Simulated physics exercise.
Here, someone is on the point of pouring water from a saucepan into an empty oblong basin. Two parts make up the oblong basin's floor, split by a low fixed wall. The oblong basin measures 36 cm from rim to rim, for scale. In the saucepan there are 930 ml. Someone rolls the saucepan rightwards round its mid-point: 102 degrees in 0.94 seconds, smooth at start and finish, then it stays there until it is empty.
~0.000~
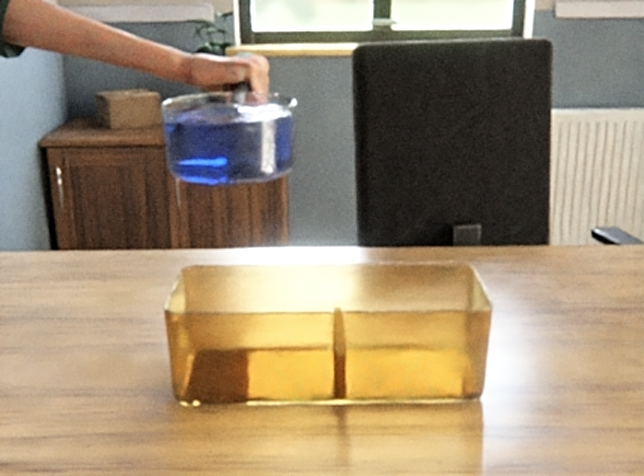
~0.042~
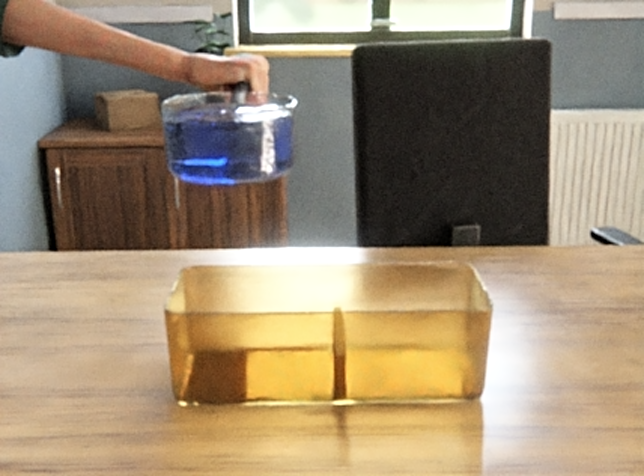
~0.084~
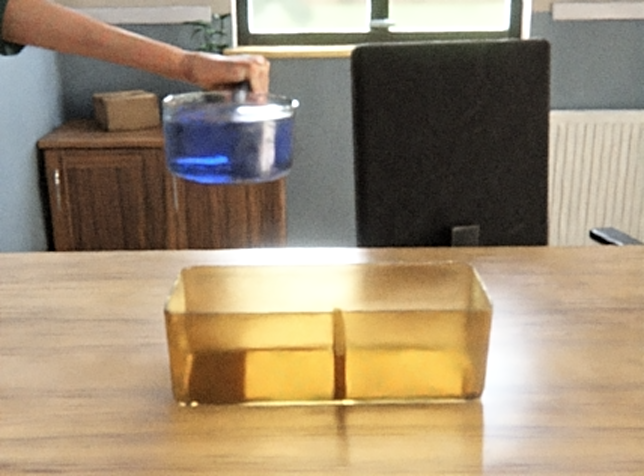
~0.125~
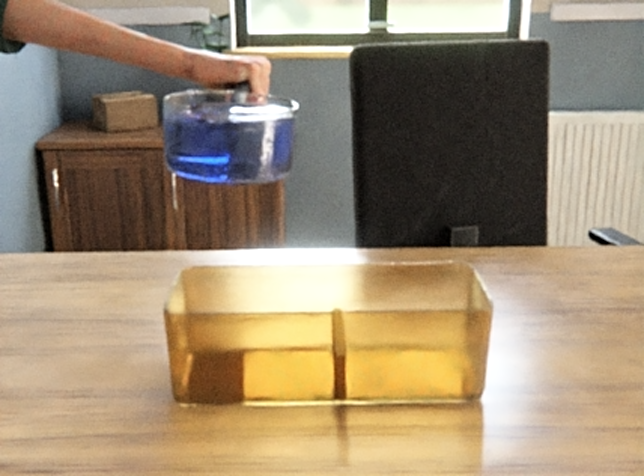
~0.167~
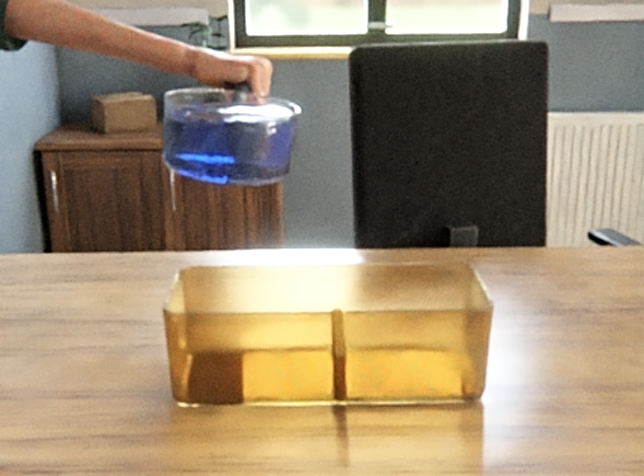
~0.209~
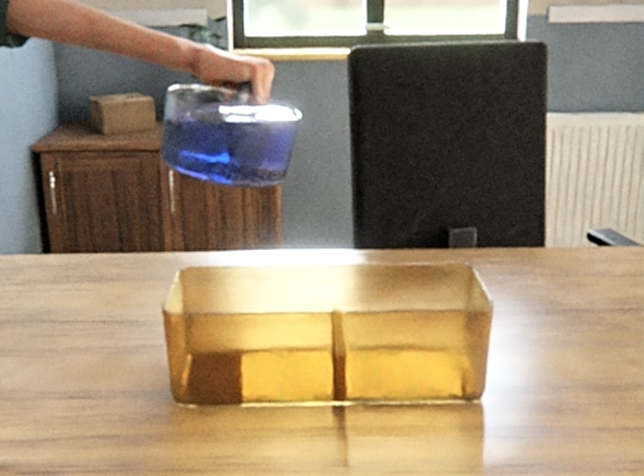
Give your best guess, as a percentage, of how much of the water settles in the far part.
I would say 74 per cent of it settles there.
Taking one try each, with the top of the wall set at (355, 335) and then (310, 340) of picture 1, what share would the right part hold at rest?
60 per cent first, 90 per cent second.
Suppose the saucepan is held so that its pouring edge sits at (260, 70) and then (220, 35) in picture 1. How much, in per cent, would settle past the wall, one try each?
Respectively about 55 and 10 percent.
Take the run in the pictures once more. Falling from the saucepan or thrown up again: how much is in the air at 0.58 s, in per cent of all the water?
Estimate: About 36 % of all of it.
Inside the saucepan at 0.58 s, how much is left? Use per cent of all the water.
I reckon about 54 in a hundred is still held.
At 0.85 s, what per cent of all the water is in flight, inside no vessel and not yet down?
14 per cent, roughly.
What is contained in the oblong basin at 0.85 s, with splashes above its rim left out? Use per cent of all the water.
My estimate is about 76 percent.
By 0.58 s the tilt is 69° and 55 per cent is still to pour, 1 is left of the wall and 7 right of it.
By 0.85 s the tilt is 100° and 11 per cent is still to pour, 6 is left of the wall and 70 right of it.
By 1.13 s the tilt is 102° and 1 per cent is still to pour, 22 is left of the wall and 74 right of it.
By 1.44 s the tilt is 102° and 0 per cent is still to pour, 25 is left of the wall and 74 right of it.
At rest 25 per cent lies left of the wall, 74 right of it and 1 outside.
